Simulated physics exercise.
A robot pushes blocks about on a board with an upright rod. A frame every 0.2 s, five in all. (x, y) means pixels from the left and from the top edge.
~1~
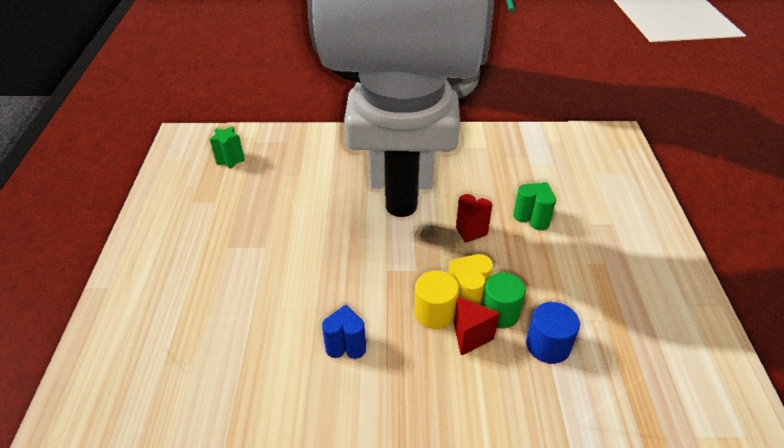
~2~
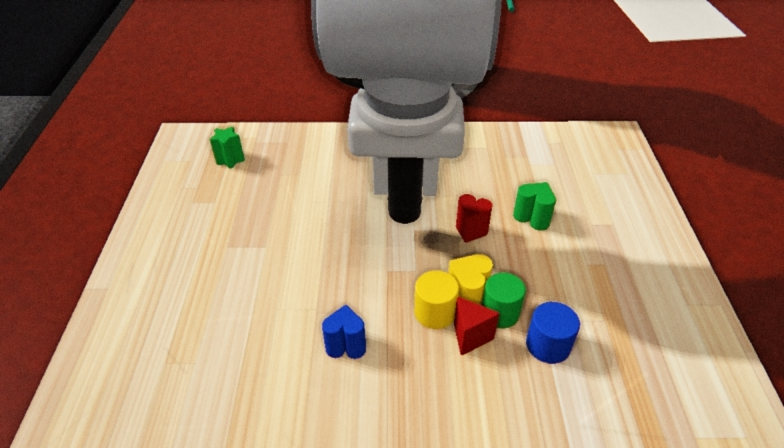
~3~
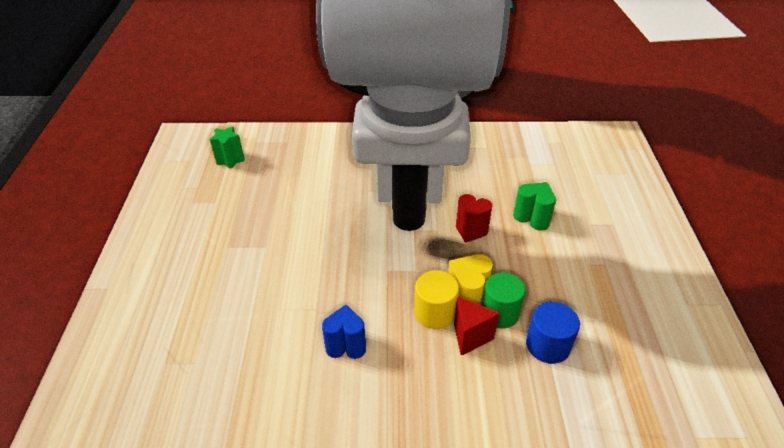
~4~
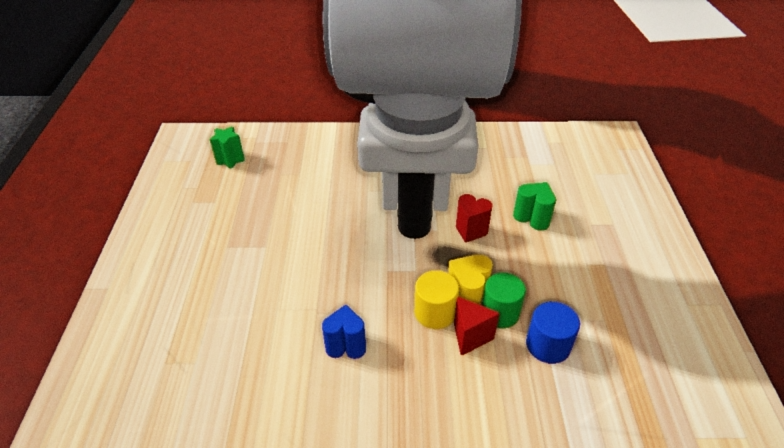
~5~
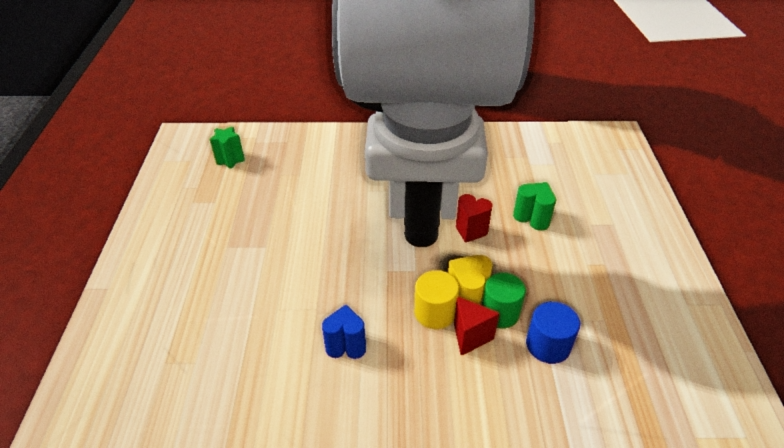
A robot's black rod moves slightly down and right toward colored blocks that stay still.
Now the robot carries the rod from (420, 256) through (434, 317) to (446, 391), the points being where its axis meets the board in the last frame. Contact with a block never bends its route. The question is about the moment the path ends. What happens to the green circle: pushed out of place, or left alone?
That block stays.
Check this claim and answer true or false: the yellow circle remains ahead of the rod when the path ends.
True
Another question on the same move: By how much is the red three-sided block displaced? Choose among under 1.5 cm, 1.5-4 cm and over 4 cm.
The 1.5 to 4 cm band.
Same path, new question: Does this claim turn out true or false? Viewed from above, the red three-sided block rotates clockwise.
False - the claim does not hold.
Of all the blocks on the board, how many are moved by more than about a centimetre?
It looks like two blocks will be pushed more than about 1 cm.
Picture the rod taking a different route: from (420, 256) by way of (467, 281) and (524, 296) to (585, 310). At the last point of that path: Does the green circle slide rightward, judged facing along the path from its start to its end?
It seems so.
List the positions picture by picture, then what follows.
The first frame shows lower end of the rod (401, 207), tops of blocks, yellow circle (437, 286), red three-sided block (474, 313), green circle (506, 287).
The second frame shows rod (405, 214), blocks as before.
The third frame shows rod (409, 221), blocks as before.
The fourth frame shows rod (414, 228), blocks as before.
The fifth frame shows rod (421, 237), yellow circle (437, 286), red three-sided block (474, 313), green circle (506, 287).
What follows on the original path. One third of the way, rod (432, 276); yellow circle (441, 300); red three-sided block (482, 322).
Two thirds of the way, rod (440, 323); yellow circle (453, 352); red three-sided block (502, 343), turned 65° anticlockwise.
At the end, rod (448, 373); yellow circle (469, 406); red three-sided block (502, 343), turned 65° anticlockwise; green circle not moved.
